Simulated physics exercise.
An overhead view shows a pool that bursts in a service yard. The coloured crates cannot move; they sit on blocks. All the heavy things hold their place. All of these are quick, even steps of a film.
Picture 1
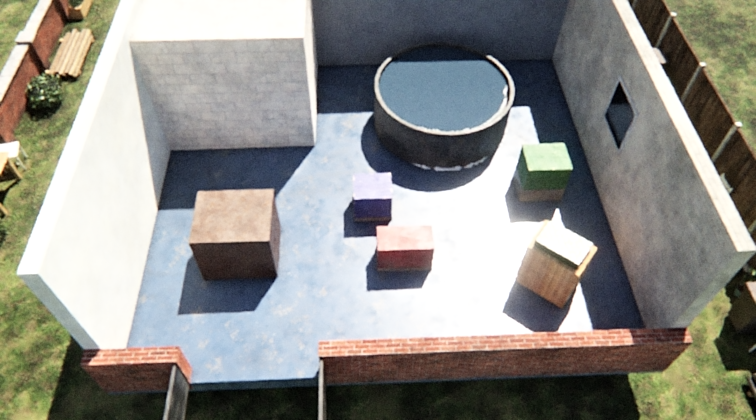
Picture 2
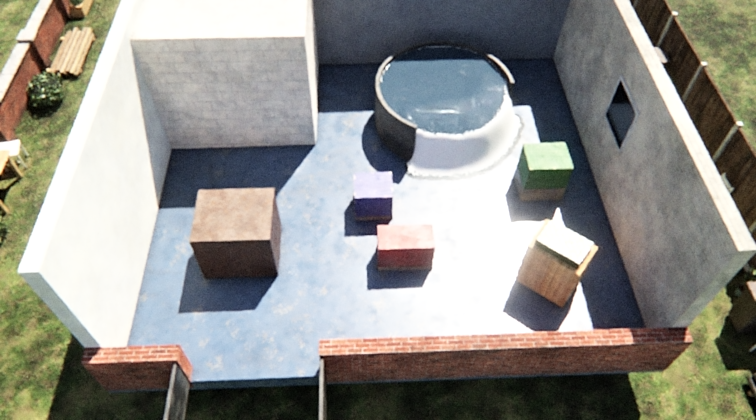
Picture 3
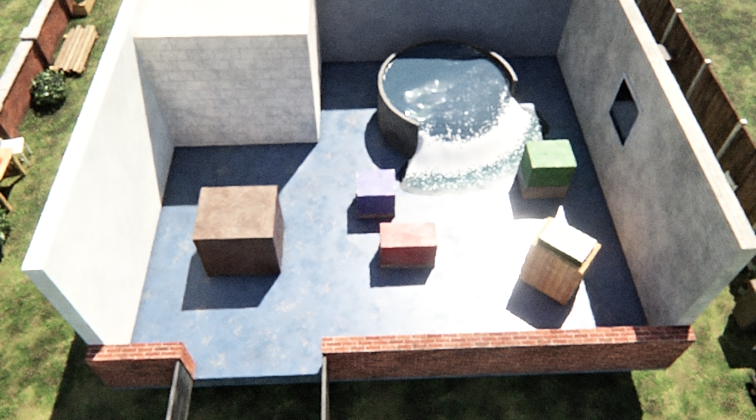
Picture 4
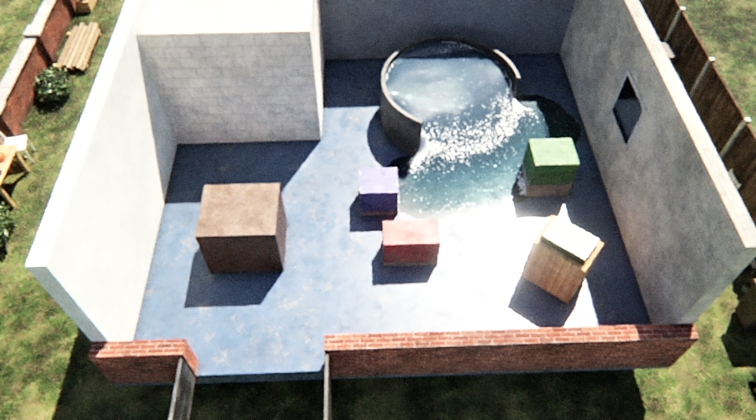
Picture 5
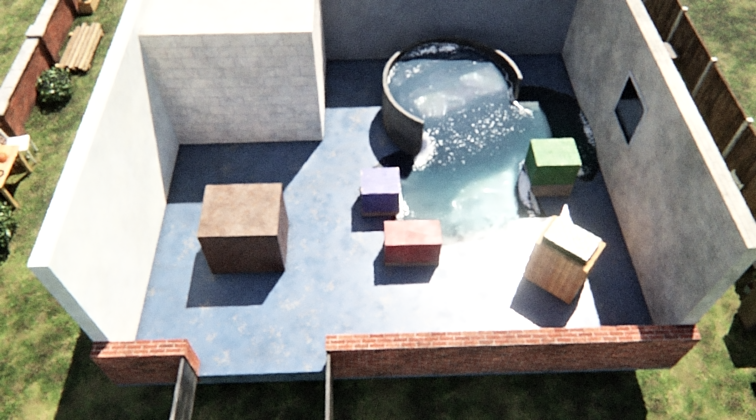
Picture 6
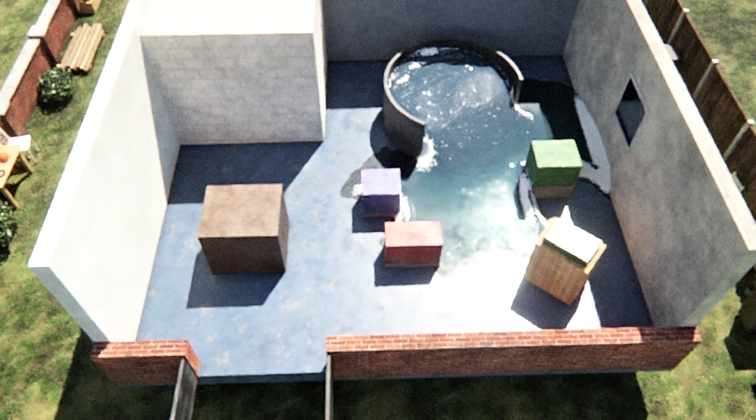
A round pool bursts open at the front and water spreads among the colored blocks.
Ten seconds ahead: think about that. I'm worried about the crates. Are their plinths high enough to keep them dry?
Well, the red crate will get wet, the green crate will get wet, the blue crate will get wet.
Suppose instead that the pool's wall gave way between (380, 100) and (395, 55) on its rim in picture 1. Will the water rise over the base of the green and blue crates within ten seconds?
In that case the green crate is never flooded and the blue crate is flooded.
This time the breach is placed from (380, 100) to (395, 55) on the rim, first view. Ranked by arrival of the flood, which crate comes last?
My pick is the green one.
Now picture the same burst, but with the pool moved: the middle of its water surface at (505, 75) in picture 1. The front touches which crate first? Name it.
First is the green one.
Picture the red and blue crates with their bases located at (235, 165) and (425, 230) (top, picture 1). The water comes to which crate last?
It is the red crate.
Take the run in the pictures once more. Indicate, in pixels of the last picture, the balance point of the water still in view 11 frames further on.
That puts it at around (497, 187).
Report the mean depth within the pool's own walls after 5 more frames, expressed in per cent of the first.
48 percent or so.
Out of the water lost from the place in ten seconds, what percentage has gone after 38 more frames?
Log: Around 25 %, estimated.
A moment on, water covers 40 % of the floor; the red crate water round its plinth, the green crate water round its plinth, the blue crate water round its plinth.
Next, water covers 55 % of the floor; the red crate water round its plinth, the green crate water round its plinth, the blue crate water round its plinth.
Then, water covers 75 % of the floor; the red crate water round its plinth, the green crate water round its plinth, the blue crate water round its plinth.
Later, water covers 95 % of the floor; the red crate water round its plinth, the green crate water round its plinth, the blue crate water round its plinth.
In the end, water covers 100 % of the floor; the red crate was topped, the green crate was topped, the blue crate was topped.
